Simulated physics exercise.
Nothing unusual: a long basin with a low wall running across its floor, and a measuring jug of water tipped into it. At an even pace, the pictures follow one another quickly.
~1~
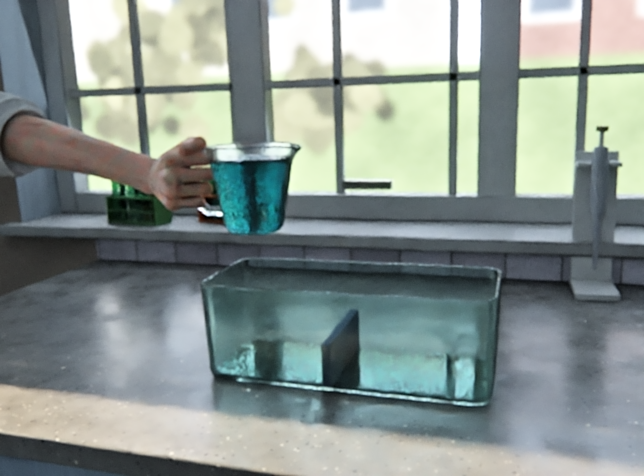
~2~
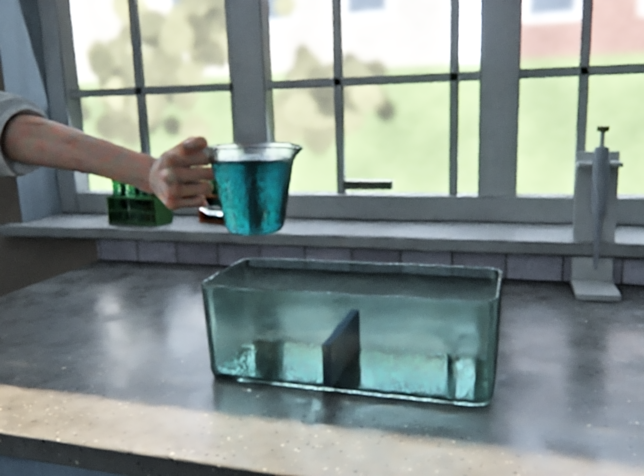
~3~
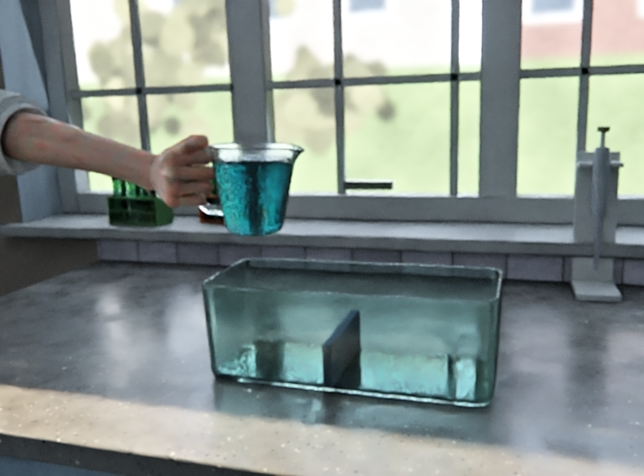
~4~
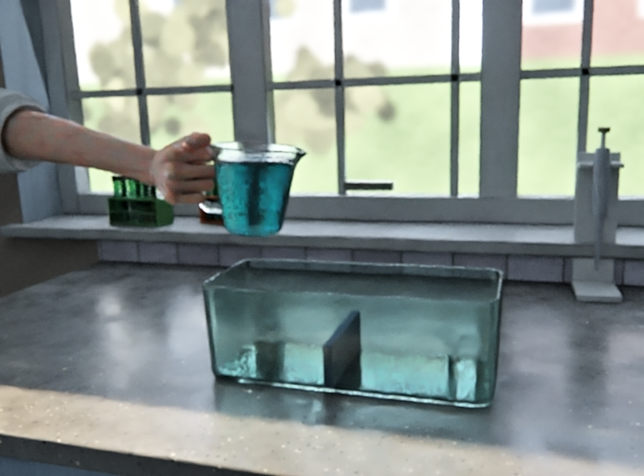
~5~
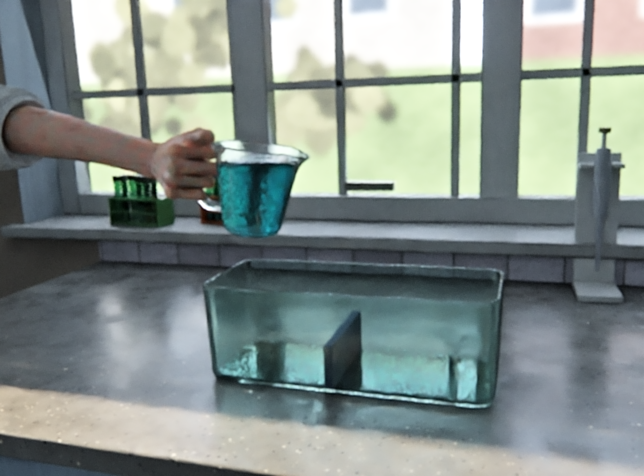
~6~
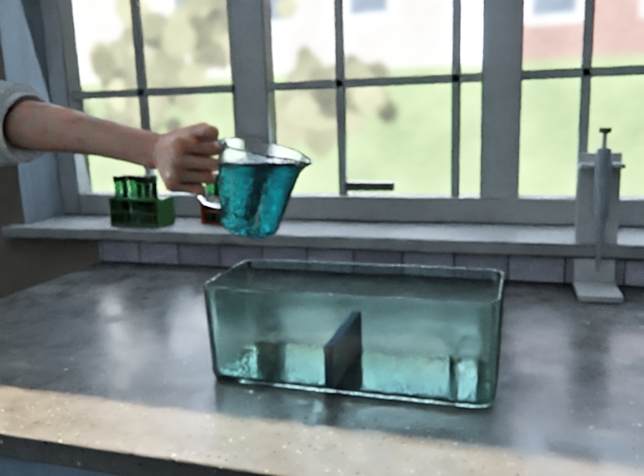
In this clip, a hand holds a glass jug of blue liquid above a long glass basin with a low dark wall across its floor, then gradually tilts the jug slightly to the right.
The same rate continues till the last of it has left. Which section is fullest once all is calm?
The most liquid is found in the right area.
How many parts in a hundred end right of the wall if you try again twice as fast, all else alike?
About 40 in a hundred.
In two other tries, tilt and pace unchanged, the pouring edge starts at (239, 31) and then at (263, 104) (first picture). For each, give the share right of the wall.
5 % and 15 %.
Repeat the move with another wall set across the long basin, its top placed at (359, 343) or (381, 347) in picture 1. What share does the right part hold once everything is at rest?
About 40 per cent on the first try, and 10 per cent on the second.
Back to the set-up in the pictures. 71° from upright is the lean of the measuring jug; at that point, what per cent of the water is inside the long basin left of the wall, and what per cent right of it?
Left 0 %, right 15 %.
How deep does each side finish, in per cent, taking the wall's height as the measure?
The left part 10 per cent, the right part 20.
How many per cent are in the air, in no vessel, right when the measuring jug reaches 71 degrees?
About 20 per cent.
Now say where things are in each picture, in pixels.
In the first picture, it leans 0°; its right rim is at (301, 146); the water meets the walls at (218, 159) and (291, 159); the long basin's rim runs from (223, 272) to (499, 286); the wall's top is at (342, 326).
In the second picture, it leans 1°; its right rim is at (303, 147); the water meets the walls at (219, 159) and (292, 159).
In the third picture, it leans 2°; its right rim is at (304, 149); the water meets the walls at (221, 158) and (293, 160).
In the fourth picture, it leans 5°; its right rim is at (306, 153); the water meets the walls at (223, 159) and (295, 161).
In the fifth picture, it leans 9°; its right rim is at (309, 157); the water meets the walls at (225, 160) and (299, 162).
In the sixth picture, it leans 14°; its right rim is at (312, 162); the water meets the walls at (227, 161) and (304, 163).
A moment on, the tilt is 71° and 66 per cent is still to pour, 0 is left of the wall and 15 right of it.
Next, the tilt is 105° and 9 per cent is still to pour, 19 is left of the wall and 63 right of it.
Then the tilt is 110° and 0 per cent is still to pour, 33 is left of the wall and 66 right of it.
Later the tilt is 110° and 0 per cent is still to pour, 33 is left of the wall and 66 right of it.
Finally, 33 per cent lies left of the wall, 66 right of it and 1 outside.
